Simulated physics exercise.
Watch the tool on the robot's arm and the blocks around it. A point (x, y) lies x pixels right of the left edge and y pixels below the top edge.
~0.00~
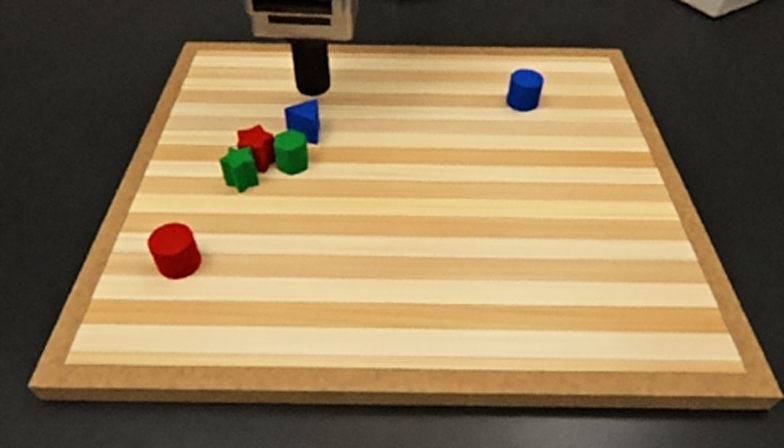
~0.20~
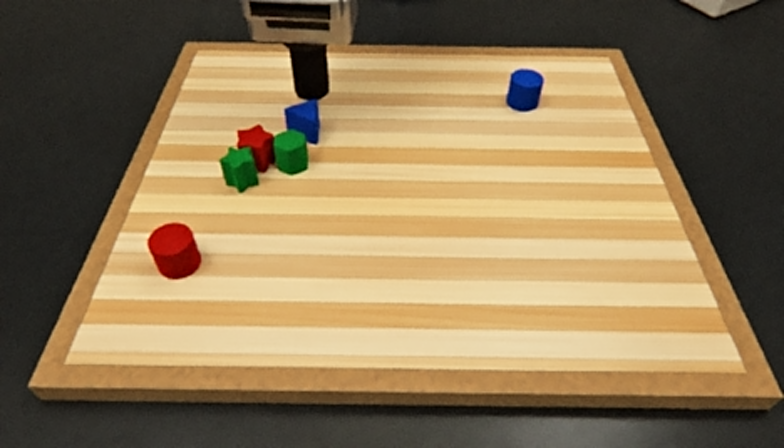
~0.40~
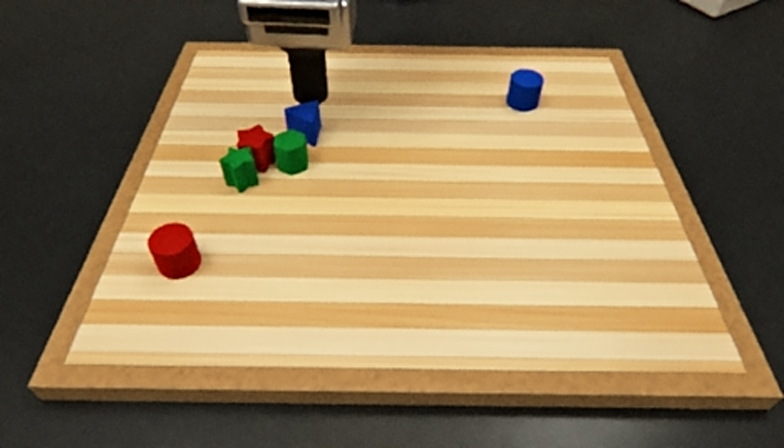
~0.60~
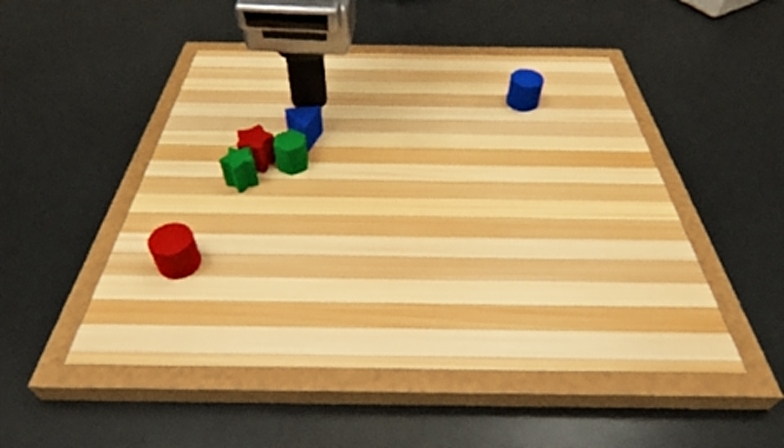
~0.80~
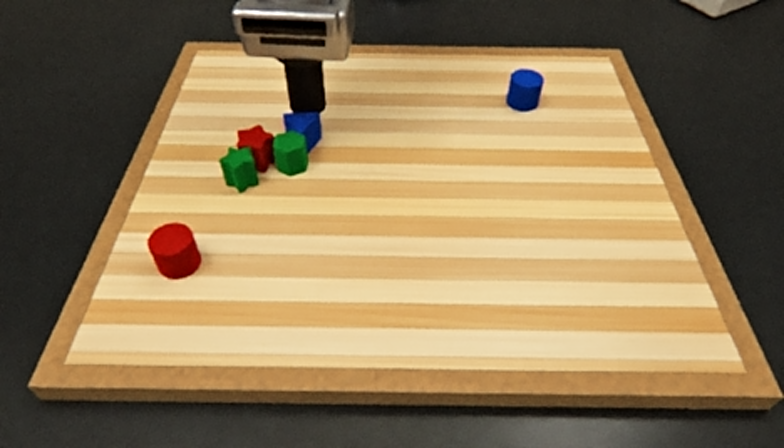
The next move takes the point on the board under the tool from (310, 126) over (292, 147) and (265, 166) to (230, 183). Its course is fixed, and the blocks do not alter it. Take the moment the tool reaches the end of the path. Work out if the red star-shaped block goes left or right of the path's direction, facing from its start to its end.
Facing from start to end, it will go to the right.
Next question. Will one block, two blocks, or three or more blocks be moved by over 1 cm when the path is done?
Displaced: Three or more.
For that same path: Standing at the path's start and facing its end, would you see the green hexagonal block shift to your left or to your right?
Goes left.
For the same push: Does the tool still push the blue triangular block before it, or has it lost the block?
At that point it is off to one side or behind.
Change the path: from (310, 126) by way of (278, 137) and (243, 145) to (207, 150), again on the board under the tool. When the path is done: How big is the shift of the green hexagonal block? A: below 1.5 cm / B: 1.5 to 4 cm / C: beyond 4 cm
A (below 1.5 cm)
The first path, step by step. One third of the way, tool (289, 129); green hexagonal block (281, 157), turned 55° clockwise; blue triangular block (297, 141), turned 30° anticlockwise.
Two thirds of the way, tool (261, 149); green star-shaped block (215, 168), turned 70° anticlockwise; red star-shaped block (224, 146), turned 30° clockwise; green hexagonal block (279, 165), turned 55° clockwise; blue triangular block (296, 147), turned 45° anticlockwise.
At the end, tool (226, 165); green star-shaped block (200, 177), turned 110° anticlockwise; red star-shaped block (190, 154), turned 55° clockwise; green hexagonal block (279, 165), turned 55° clockwise; blue triangular block (296, 147), turned 45° anticlockwise.
